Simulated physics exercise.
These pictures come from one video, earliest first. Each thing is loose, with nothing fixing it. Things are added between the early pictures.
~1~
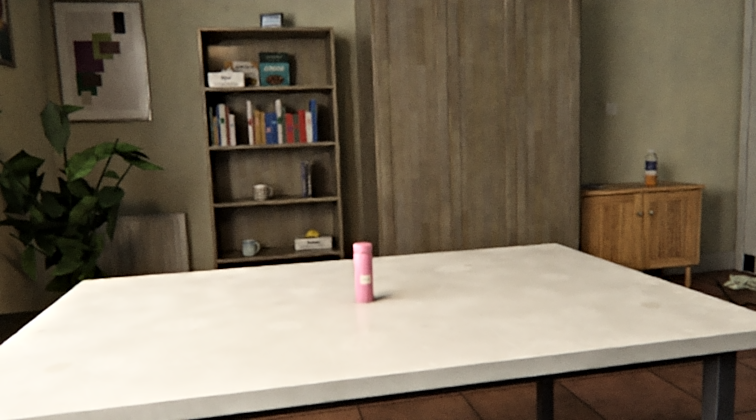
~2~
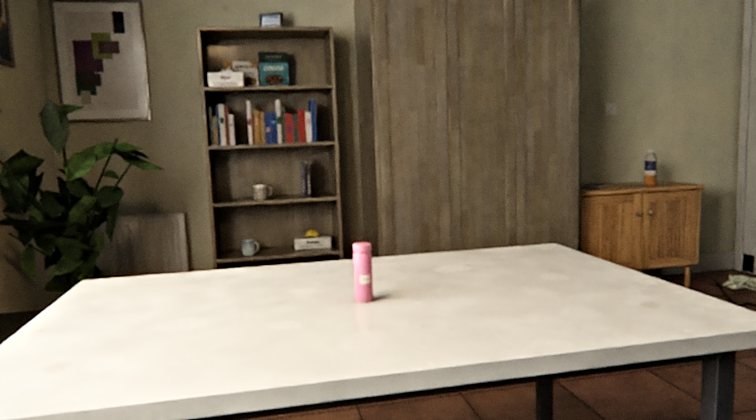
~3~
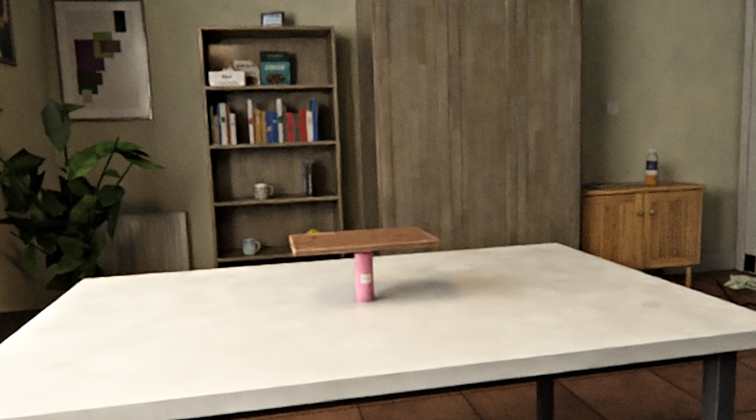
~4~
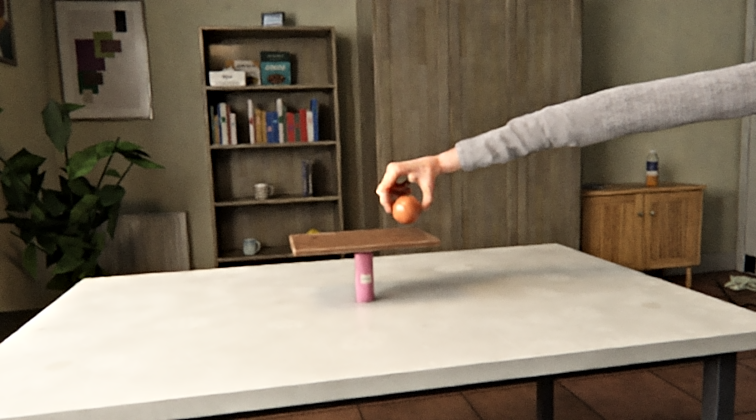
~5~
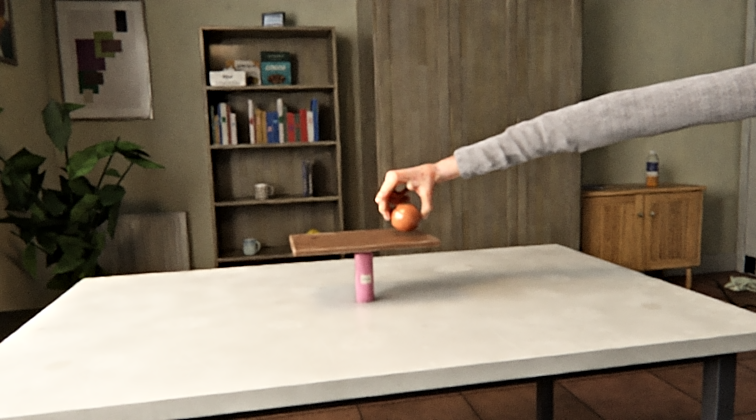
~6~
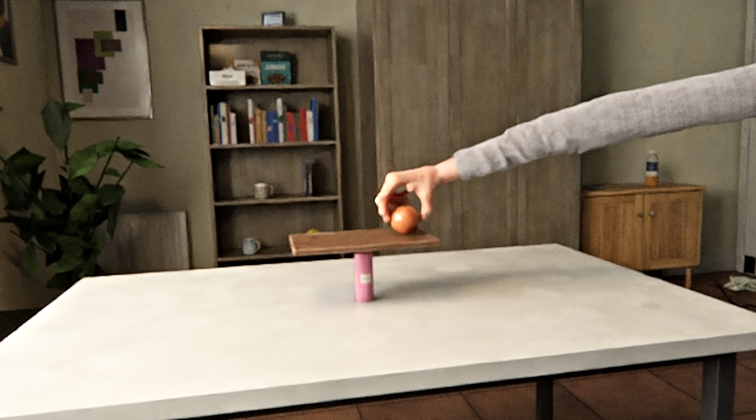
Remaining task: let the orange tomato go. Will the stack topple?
Yes, it topples.
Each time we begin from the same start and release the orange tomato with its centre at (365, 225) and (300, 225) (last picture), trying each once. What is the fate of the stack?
In the first try it remains standing, then in the second try it breaks down.
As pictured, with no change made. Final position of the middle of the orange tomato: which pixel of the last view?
End position: Approximately (478, 278).
Then, 0.50 s on from there, orange tomato now fallen; brown lid turned 34° from how it was put.
Then, 0.60 s on from there, brown lid turned 41° from how it was put; pink shaker turned 11° from how it was put.
Then, 0.70 s on from there, brown lid now fallen; pink shaker turned 62° from how it was put.
Then, 0.80 s on from there, pink shaker now fallen.
In the end, fallen, brown lid, pink shaker and orange tomato. At the end, from the last picture's camera, orange tomato near (478, 278). The stack loses its balance.
